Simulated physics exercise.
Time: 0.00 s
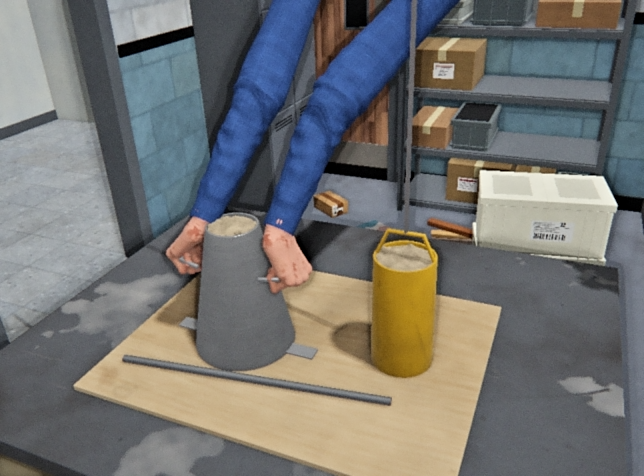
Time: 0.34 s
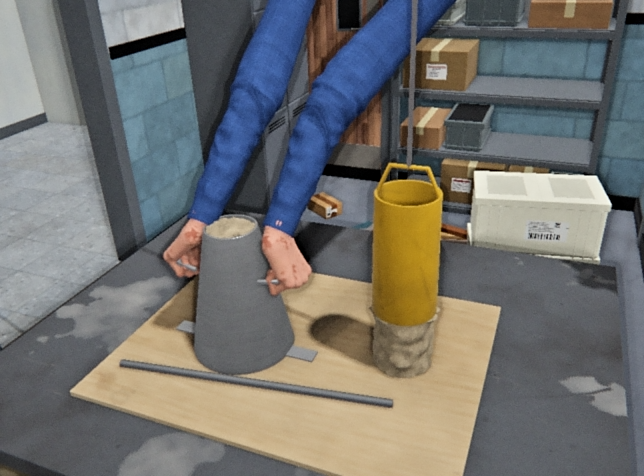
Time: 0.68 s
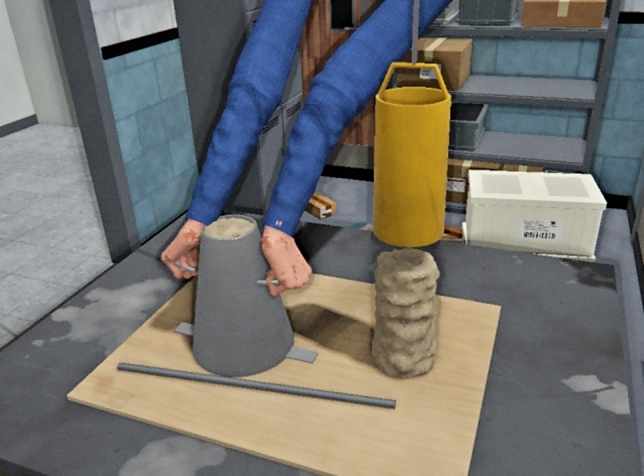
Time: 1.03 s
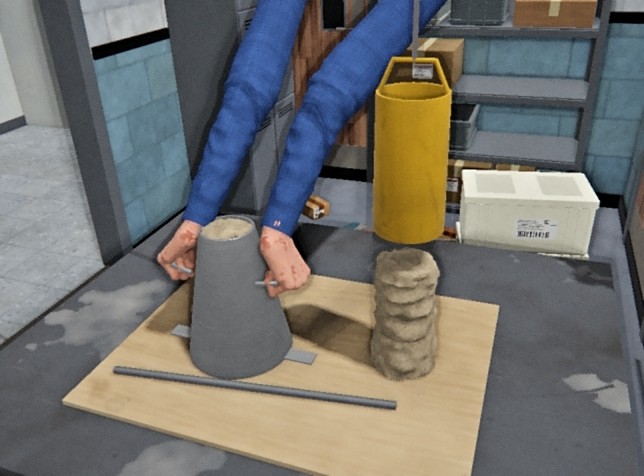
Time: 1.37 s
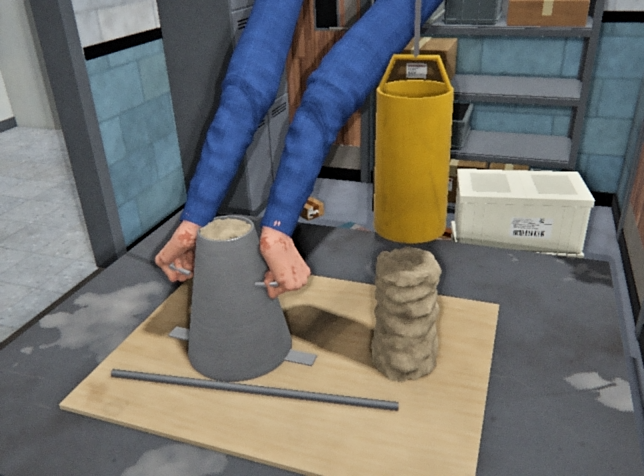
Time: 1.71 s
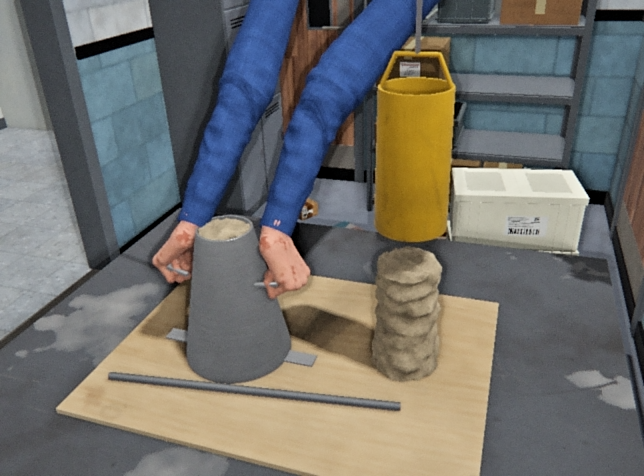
The footage shows a yellow pot rising off a wooden board and leaving a ridged, upright heap of brownish material, then hanging above it, while two blue-sleeved arms grip a filled grey cone on the left that stays in place.
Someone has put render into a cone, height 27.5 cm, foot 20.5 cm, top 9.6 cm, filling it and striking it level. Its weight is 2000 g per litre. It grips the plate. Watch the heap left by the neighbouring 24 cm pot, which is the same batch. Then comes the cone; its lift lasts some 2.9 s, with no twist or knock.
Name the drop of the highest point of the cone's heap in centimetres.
0 cm, roughly.
By 2.4 s, the cone is up 5.9 cm; the render has come down 0.1 cm to 27 cm and is 21 cm wide.
By 3.2 s, the cone is up 18 cm; the render has come down 0.1 cm to 27 cm and is 21 cm wide.
By 3.9 s, the cone is up 28 cm; the render has come down 0.1 cm to 27 cm and is 21 cm wide.
By 4.8 s, the cone is clear; the render has come down 0.0 cm to 27 cm and is 21 cm wide.
By 5.9 s, at rest, the cone is clear; the render has come down 0.0 cm to 27 cm and is 21 cm wide.
